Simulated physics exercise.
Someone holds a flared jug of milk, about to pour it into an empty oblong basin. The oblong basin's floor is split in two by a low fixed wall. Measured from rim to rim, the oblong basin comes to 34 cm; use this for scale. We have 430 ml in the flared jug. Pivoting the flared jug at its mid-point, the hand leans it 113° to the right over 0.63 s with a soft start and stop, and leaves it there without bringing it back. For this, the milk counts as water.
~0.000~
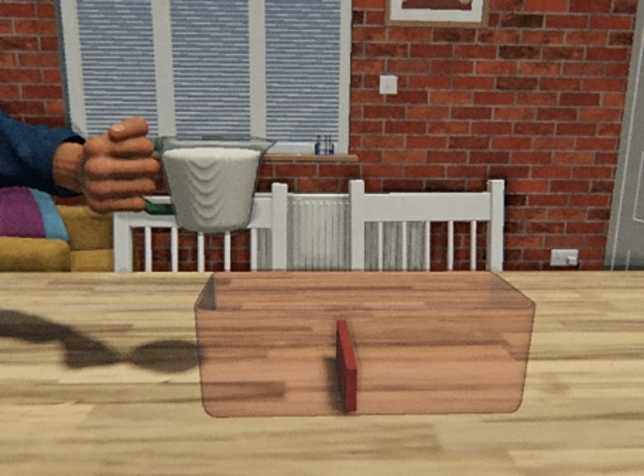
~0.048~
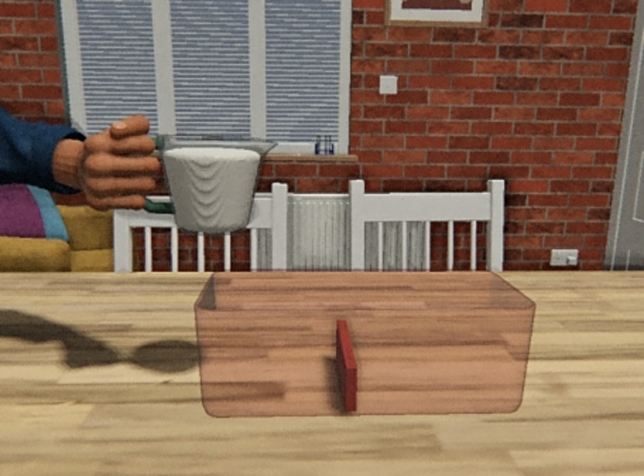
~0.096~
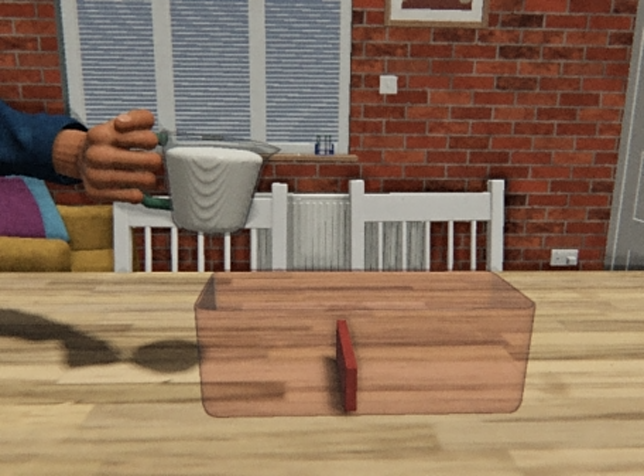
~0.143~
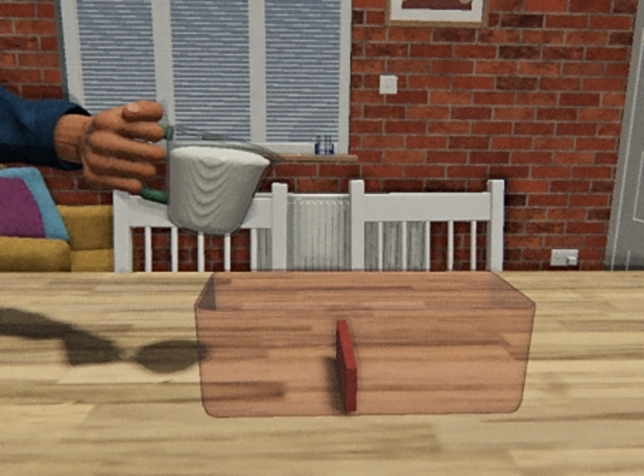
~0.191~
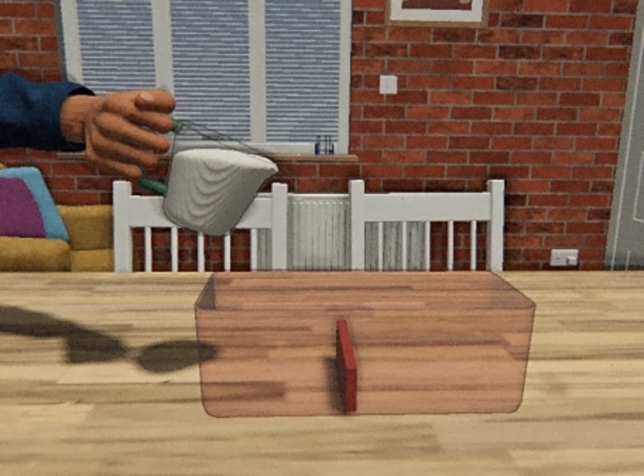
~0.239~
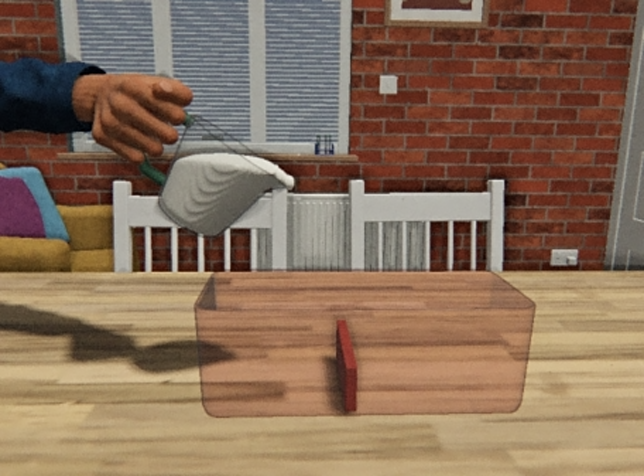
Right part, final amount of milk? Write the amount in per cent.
7 per cent.
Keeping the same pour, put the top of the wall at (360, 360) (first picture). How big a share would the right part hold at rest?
Then it comes to around 15 per cent.
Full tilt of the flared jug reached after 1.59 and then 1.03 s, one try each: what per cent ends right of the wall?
I'd say 15 percent on the first go, 10 percent on the next.
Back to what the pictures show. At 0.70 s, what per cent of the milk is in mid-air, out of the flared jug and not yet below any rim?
Close to 5 in every hundred parts.
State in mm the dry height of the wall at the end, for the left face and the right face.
Roughly 28 mm on the left side and roughly 48 mm on the right.
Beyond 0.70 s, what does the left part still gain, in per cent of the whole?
It comes to about 1 per cent.
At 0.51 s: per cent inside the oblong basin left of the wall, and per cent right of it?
I'd say some 42 on the left and some 4 on the right.
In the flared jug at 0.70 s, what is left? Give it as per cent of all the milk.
Some 1 per cent.
By 0.51 s the tilt is 103° and 31 per cent is still to pour, 42 is left of the wall and 4 right of it.
By 0.70 s the tilt is 113° and 1 per cent is still to pour, 89 is left of the wall and 4 right of it.
By 0.91 s the tilt is 113° and 0 per cent is still to pour, 90 is left of the wall and 7 right of it.
By 1.13 s the tilt is 113° and 0 per cent is still to pour, 90 is left of the wall and 7 right of it.
At rest 90 per cent lies left of the wall, 7 right of it and 3 outside.
